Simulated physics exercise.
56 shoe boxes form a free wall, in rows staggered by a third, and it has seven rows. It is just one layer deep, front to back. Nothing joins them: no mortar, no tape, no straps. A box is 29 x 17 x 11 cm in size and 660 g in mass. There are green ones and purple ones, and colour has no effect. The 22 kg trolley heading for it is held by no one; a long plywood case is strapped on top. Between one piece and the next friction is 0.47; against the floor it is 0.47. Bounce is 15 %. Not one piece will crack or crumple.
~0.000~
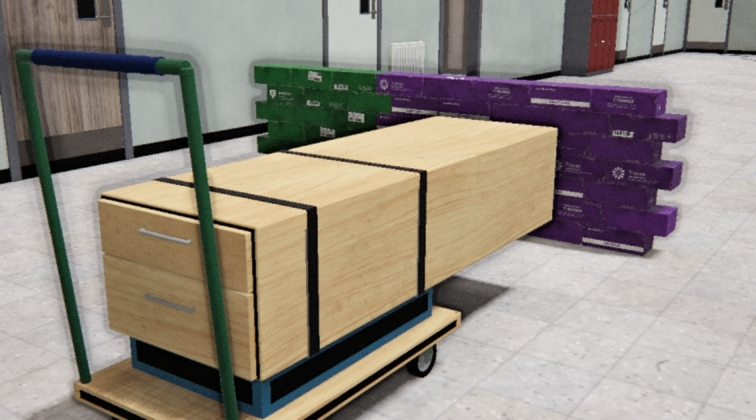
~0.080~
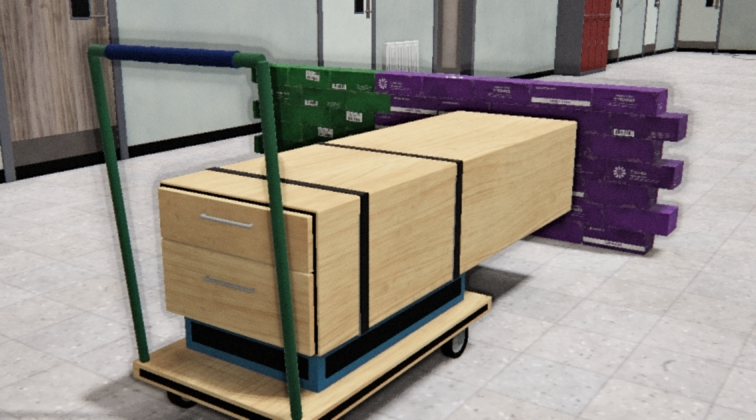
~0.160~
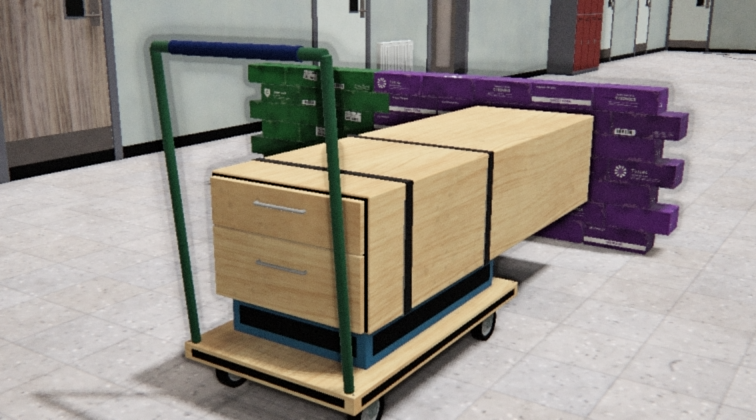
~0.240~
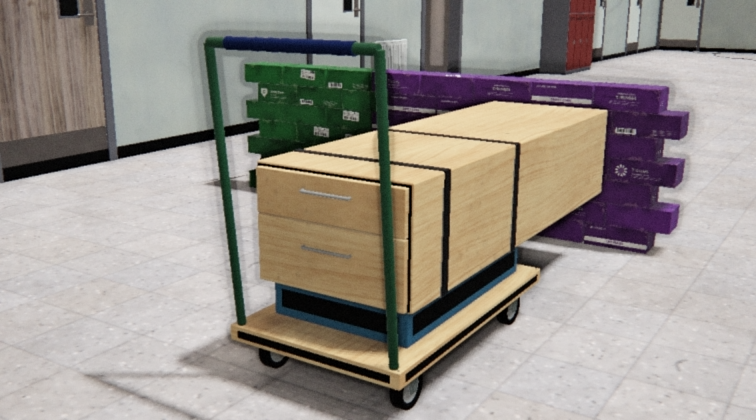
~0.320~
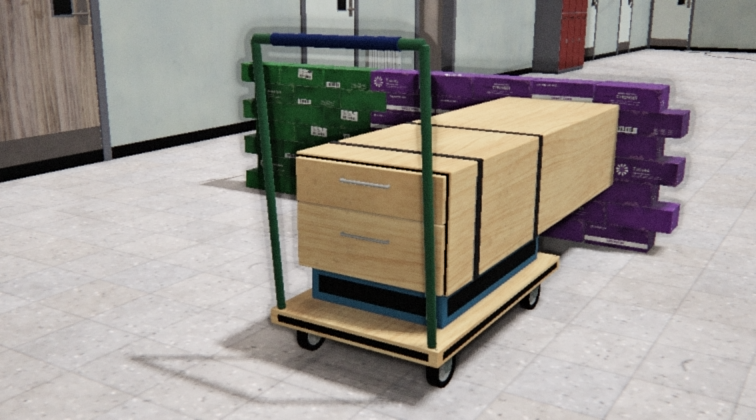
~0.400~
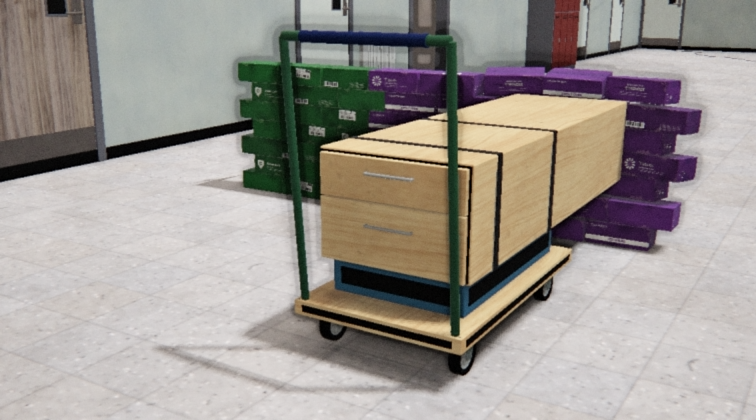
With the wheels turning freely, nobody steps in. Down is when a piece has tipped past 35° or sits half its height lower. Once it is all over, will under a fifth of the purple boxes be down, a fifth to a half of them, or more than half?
More than half.
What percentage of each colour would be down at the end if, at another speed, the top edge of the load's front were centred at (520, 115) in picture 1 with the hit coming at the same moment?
Result - green: 0%; purple: 70%.
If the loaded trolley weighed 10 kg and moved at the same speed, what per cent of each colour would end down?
In that case green comes to 0 and purple to 70 percent.
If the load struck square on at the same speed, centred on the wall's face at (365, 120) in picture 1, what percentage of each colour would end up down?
Result - green: 80 %; purple: 30 %.
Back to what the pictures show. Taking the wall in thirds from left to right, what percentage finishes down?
0 / 40 / 90 %, left to right.
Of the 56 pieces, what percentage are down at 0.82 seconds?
By then, 40 per cent.
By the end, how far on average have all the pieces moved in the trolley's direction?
Mean shift: Around 35 cm.
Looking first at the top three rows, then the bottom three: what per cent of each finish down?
60 % and 20 %.
After 0.54 s, load 28 cm past the wall's line, still rolling; 5 of the 35 purple boxes down (5 of 56 in all colours); top purple box 16° from how it stood.
After 0.82 s, load 60 cm past the wall's line, still rolling; 22 of the 35 purple boxes down (22 of 56 in all colours); top purple box 58° from how it stood, 41 cm lower.
After 1.30 s, load 1.07 m past the wall's line, still rolling; 23 of the 35 purple boxes down (23 of 56 in all colours); top purple box upside down.
In the end (2.2 s), load 1.28 m past the wall's line, stopped; 24 of the 35 purple boxes down (24 of 56 in all colours); top purple box upside down; top green box unmoved. That is 69 per cent. From the last view, middles, top purple box near (534, 157), top green box near (353, 78).
